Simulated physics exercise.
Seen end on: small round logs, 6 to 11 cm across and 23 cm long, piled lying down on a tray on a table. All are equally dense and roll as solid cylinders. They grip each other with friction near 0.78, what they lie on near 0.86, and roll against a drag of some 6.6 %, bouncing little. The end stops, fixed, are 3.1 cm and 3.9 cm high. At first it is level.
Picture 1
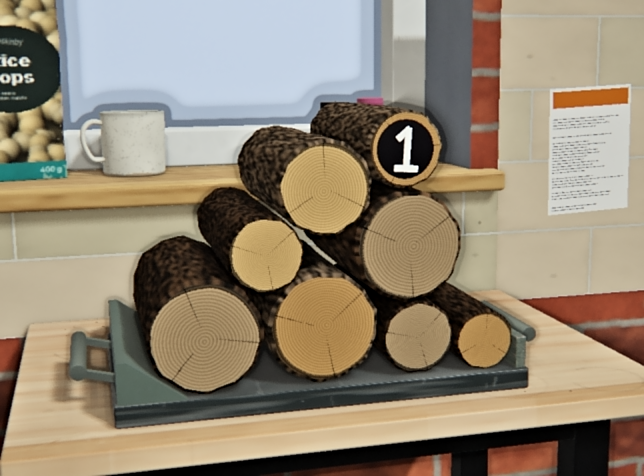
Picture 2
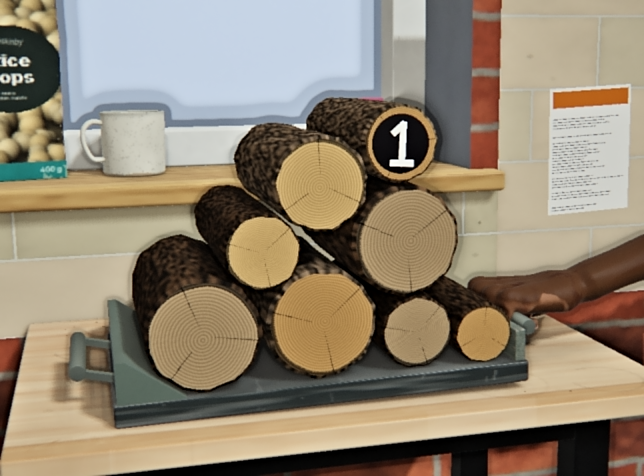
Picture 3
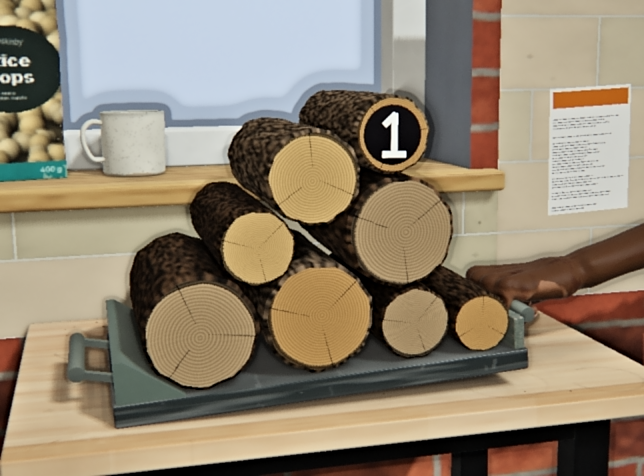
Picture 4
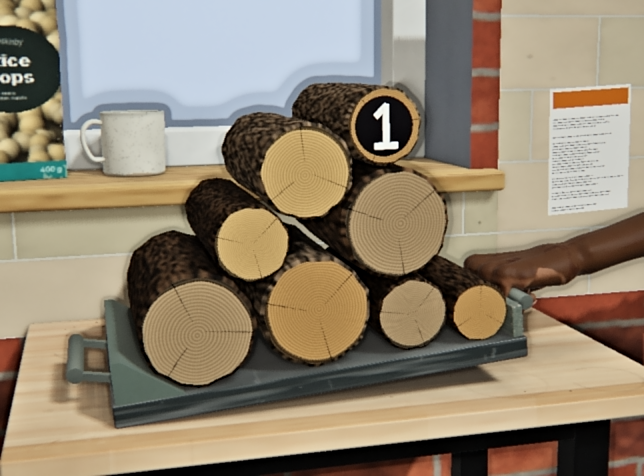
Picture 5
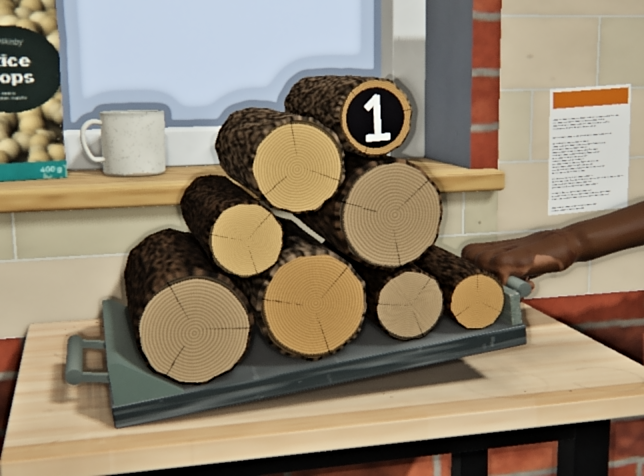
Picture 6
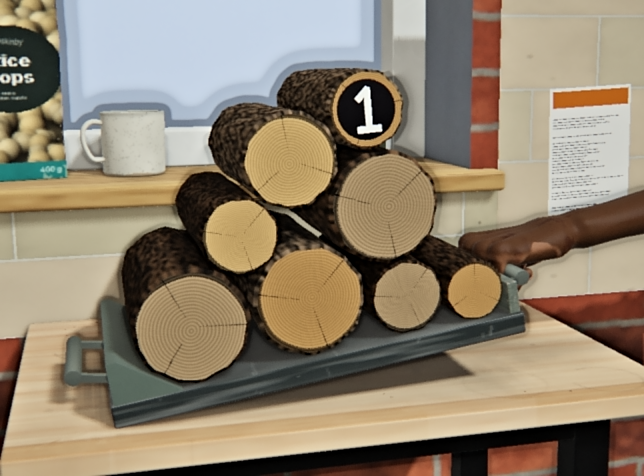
At the start, eight round logs lie stacked on a level grey tray on a wooden table, the top one marked with a number. A hand then reaches in from the right and steadily raises the tray's right end, tilting it gently leftward while the logs stay piled together.
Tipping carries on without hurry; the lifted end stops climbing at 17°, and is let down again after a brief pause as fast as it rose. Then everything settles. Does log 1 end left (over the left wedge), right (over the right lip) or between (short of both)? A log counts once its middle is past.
Log 1 ends between.
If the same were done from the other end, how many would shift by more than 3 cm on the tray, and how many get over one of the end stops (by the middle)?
In that case 3 shift, 3 get out.
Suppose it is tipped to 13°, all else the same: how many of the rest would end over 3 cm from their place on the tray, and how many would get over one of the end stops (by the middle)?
In that case 0 shift, 0 get out.
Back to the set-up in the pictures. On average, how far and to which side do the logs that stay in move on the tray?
About 0 cm to the left.
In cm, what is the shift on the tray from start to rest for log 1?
Log 1: 0.
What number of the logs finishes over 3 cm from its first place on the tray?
In all, 0.
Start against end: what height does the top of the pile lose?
Some 0 cm lower.
Then, 2.49 s past the final picture, right end up 9°; 0 now displaced over 3 cm; not one over the end stops; no. 1 in place (moves measured on the tray).
Then, 3.32 s past the final picture, tray level; 0 now displaced over 3 cm; not one over the end stops; no. 1 in place.
All still, 3.7 s past the final picture, 0 moved over 3 cm; not one over the end stops; no. 1 in place; top of the pile 26 cm high, from 26 cm.
